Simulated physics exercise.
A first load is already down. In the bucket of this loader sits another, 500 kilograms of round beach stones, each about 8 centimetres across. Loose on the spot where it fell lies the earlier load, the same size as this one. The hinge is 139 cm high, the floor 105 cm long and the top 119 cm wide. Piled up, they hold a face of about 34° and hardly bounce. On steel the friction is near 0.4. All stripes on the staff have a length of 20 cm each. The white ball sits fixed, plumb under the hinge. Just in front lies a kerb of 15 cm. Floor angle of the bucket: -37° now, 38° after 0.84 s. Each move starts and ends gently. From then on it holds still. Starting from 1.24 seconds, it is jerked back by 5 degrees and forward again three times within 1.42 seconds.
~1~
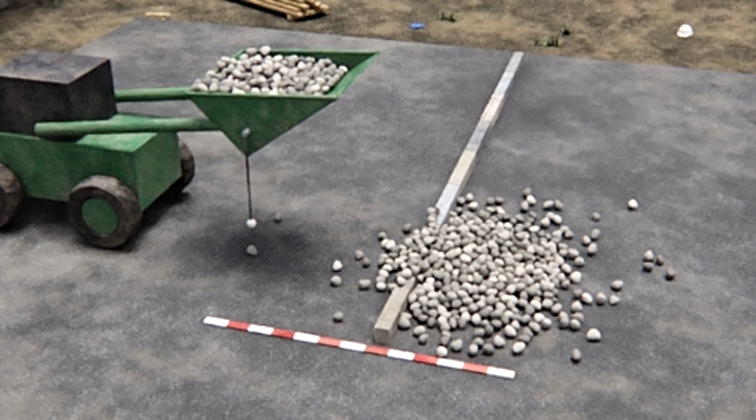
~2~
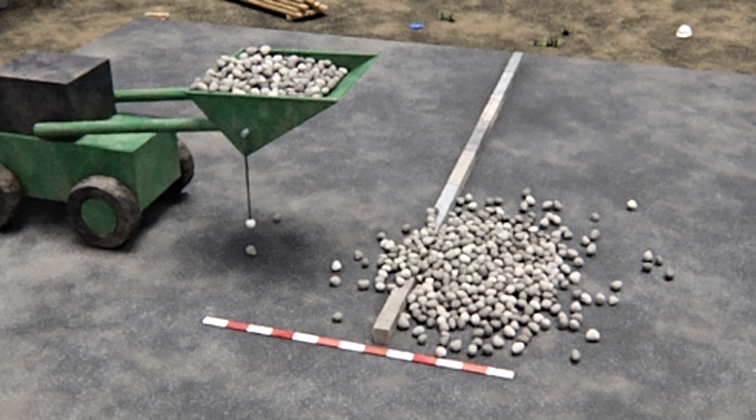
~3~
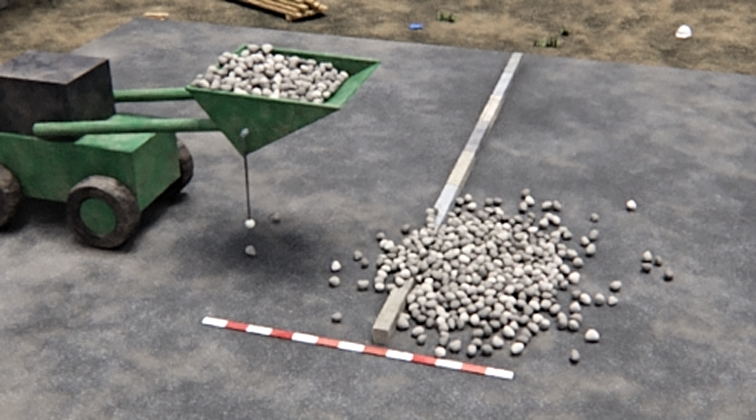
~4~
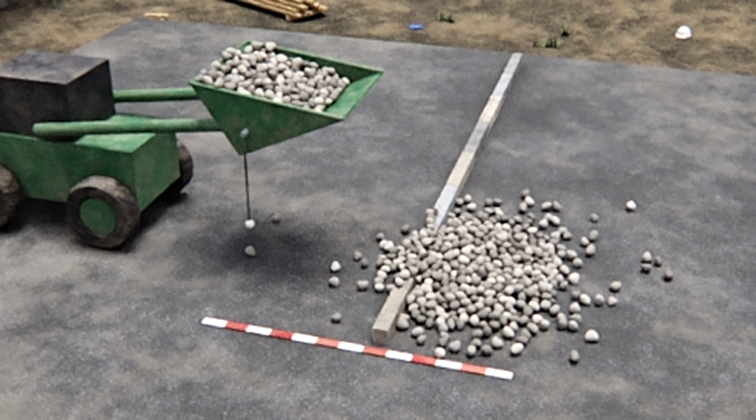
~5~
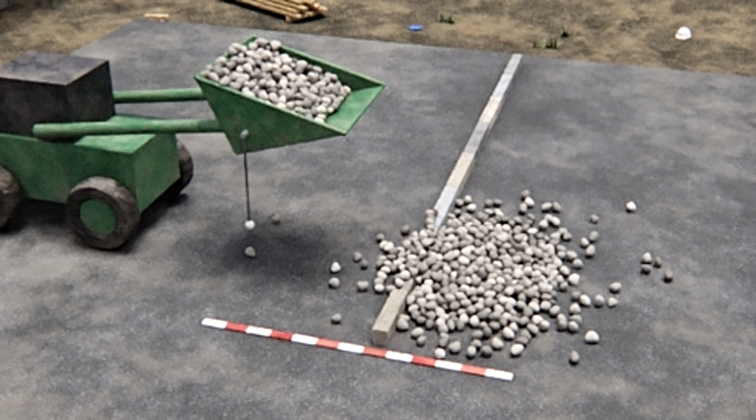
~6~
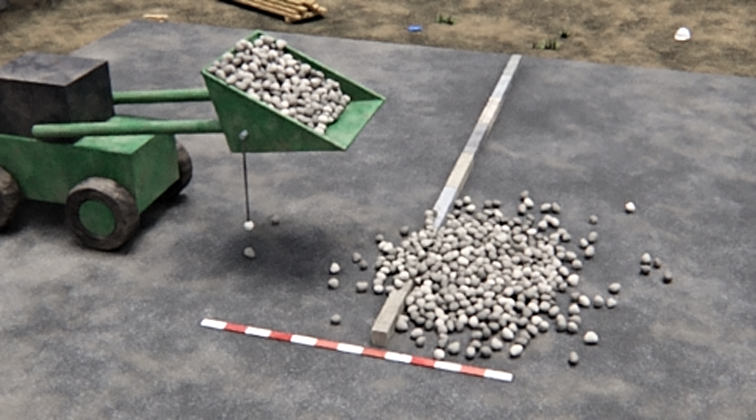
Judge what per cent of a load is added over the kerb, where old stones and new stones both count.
The amount added is about 12 per cent of a load.
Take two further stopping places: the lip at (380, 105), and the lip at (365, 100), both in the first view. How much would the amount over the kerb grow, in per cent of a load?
Near 55 in a hundred first, near 40 in a hundred second.
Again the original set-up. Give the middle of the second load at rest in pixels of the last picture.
Their centre ends up near (387, 248).
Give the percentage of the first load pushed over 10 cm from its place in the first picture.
Close to 5 in a hundred of them.
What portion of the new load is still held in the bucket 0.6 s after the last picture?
Close to 80 per cent of the load.
Then, 0.3 s after the last picture the floor is at 26°; in per cent of one load, 100 in the bucket, 10 on this side of the kerb, 90 over the kerb; the foremost stones are at (661, 287).
Then, 0.6 s after the last picture the floor is at 38°; in per cent of one load, 79 in the bucket, 31 on this side of the kerb, 90 over the kerb; the foremost stones are at (661, 287).
Then, 2.8 s after the last picture the floor is at 38°; in per cent of one load, 0 in the bucket, 98 on this side of the kerb, 102 over the kerb; the foremost stones are at (661, 287).
Then, 5.5 s after the last picture the floor is at 38°; in per cent of one load, 0 in the bucket, 98 on this side of the kerb, 102 over the kerb; the foremost stones are at (661, 287). Net gain over the kerb, 12.
